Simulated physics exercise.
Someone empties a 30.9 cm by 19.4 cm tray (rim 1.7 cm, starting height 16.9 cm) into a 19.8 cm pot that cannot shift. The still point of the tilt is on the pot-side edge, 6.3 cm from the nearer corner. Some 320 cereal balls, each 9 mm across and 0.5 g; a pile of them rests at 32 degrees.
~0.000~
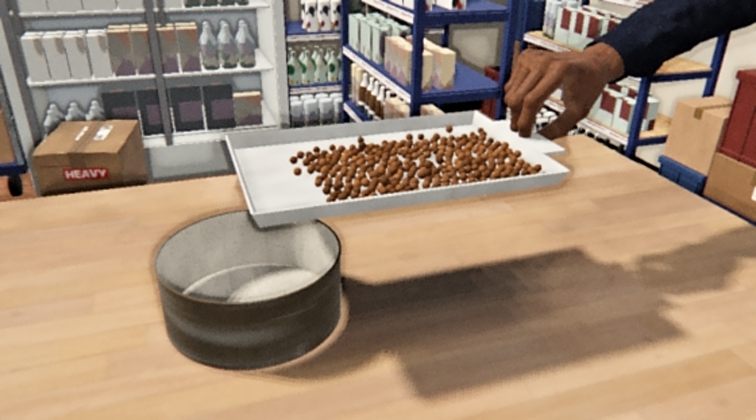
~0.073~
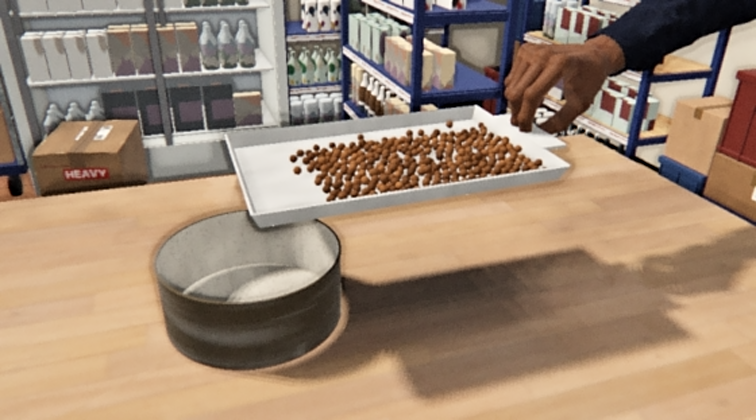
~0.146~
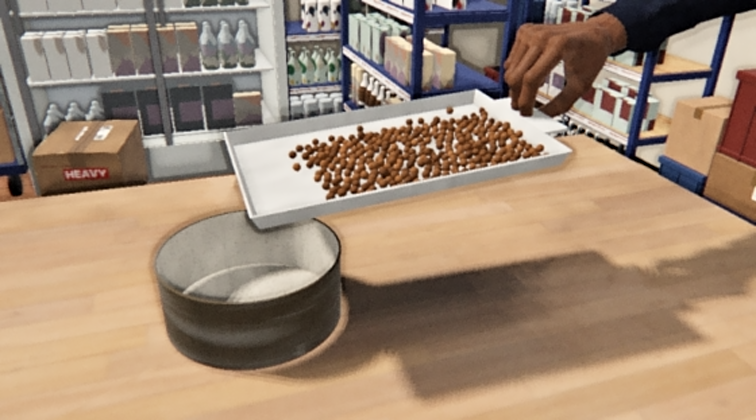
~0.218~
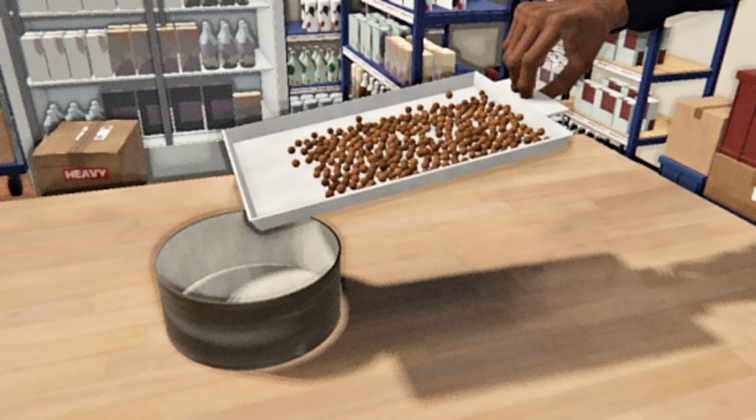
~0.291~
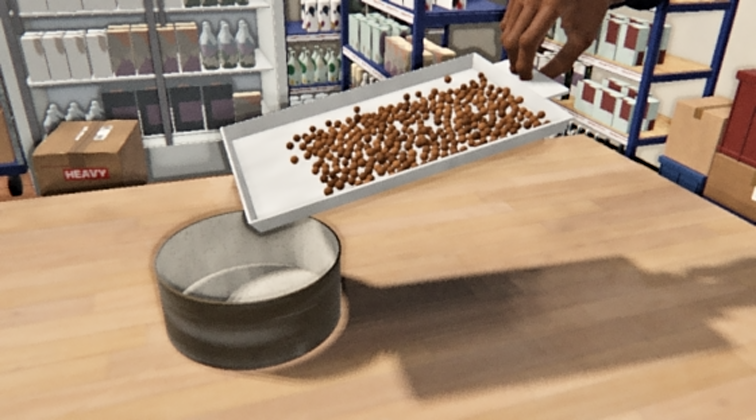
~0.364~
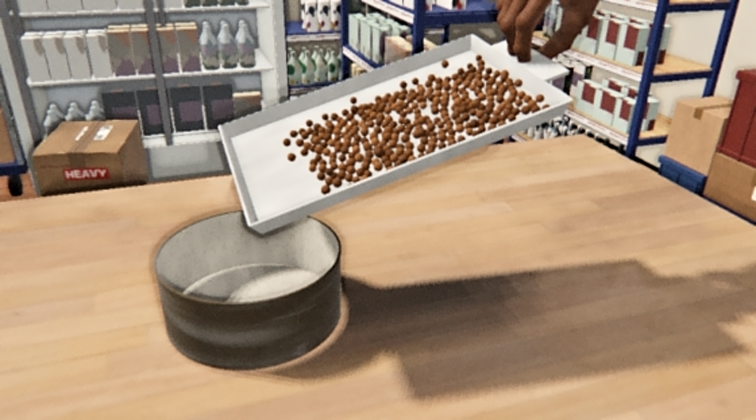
White tray of small brown balls tilting steadily as a hand raises its right end, left edge above a dark round pot.
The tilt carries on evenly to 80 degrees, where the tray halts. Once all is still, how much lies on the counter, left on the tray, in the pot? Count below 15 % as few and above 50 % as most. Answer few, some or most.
Counter: Most, tray: Few, pot: Some.
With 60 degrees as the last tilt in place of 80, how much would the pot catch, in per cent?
Then about 5 per cent.
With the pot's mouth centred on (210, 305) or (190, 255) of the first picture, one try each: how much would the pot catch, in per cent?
Some 100 and 40 per cent.
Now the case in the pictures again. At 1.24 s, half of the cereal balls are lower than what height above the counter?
Roughly 22 cm.
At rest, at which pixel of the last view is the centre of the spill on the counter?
Near (212, 410).
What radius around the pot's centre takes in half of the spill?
About 16 cm.
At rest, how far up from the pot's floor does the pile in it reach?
Roughly 2.0 cm.
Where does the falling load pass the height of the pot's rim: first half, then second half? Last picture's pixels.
At about (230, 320), then at (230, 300).
After 0.89 s, tilt 47 degrees; the tray holds 100 %, the pot 0 %.
After 1.24 s, tilt 67 degrees; the tray holds 90 %, the pot 0 %.
Then, at 1.69 s, tilt 80 degrees; the tray holds 30 %, the pot 20 %.
At rest (3.0 s), counter 65 %, tray 0 %, pot 35 %.
